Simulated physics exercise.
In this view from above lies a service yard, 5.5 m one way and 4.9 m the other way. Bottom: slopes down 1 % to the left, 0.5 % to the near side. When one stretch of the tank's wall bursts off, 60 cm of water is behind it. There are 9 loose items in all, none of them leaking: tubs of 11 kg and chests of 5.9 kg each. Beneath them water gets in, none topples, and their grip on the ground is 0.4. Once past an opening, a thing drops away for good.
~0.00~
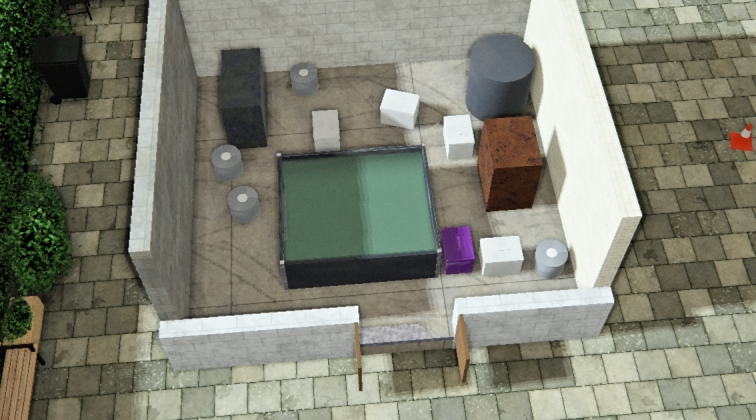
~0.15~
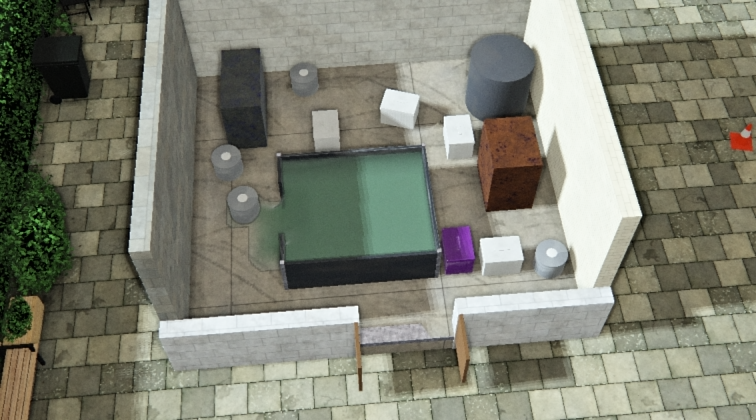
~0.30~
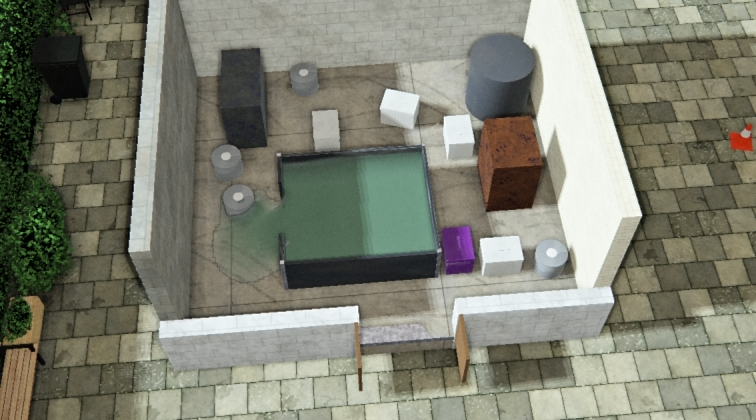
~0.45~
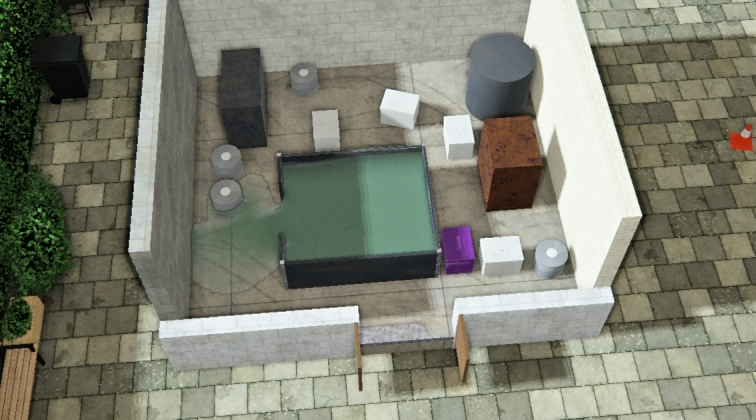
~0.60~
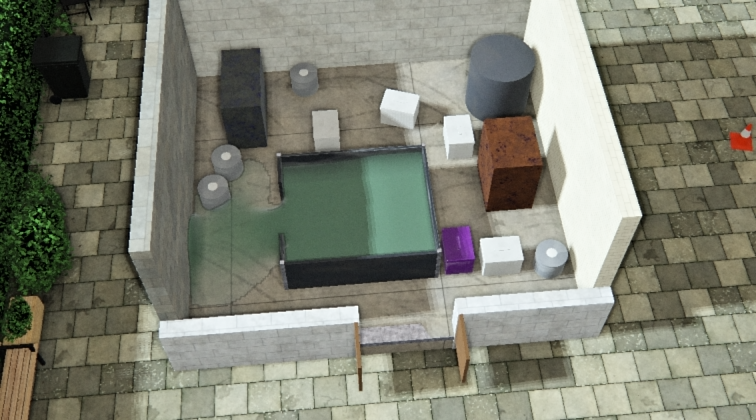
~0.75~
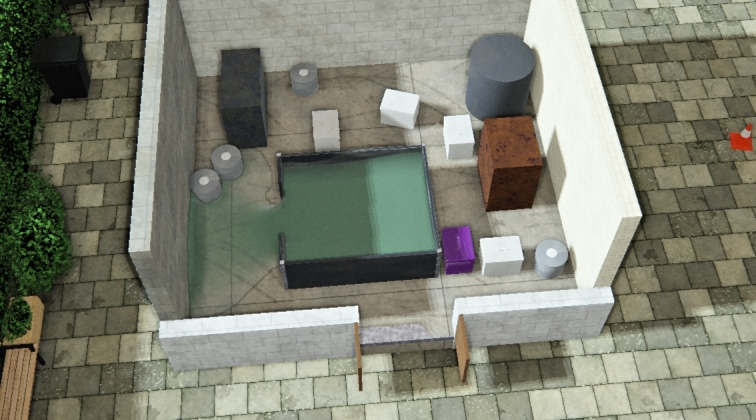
Green water poured from the left side of a big dark tank in a walled yard and spread to the left wall, pushing one small grey tub back beside another, while everything else stayed put.
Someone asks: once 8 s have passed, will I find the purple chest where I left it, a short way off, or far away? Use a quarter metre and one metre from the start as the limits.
You will find it a short way off.
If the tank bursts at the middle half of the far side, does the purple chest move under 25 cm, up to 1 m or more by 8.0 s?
What happens next is that the purple chest drifts partway.
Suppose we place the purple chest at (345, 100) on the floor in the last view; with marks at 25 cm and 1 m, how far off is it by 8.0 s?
It gets carried off.
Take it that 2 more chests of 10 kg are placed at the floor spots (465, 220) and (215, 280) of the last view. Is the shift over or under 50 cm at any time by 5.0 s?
First not far enough, second far enough.
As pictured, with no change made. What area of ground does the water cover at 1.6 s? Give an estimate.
About 9.0 m2.
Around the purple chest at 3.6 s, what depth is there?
2 cm or so.
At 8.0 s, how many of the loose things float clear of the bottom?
It comes to 7.
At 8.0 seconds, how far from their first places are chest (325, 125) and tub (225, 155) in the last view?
Taken in order, the shifts are 200 cm and 350 cm.
After 1.6 s the purple chest is near (459, 243), 0.0 m from its start, aground; 0 of 9 are out; 1 afloat.
After 3.6 s the purple chest is near (459, 243), 0.0 m from its start, aground; 0 of 9 are out; 1 afloat.
After 5.6 s the purple chest is near (457, 244), 0.0 m from its start, aground; 0 of 9 are out; 3 afloat.
After 8.0 s the purple chest is near (496, 274), 0.7 m from its start, afloat; 0 of 9 are out; 7 afloat.
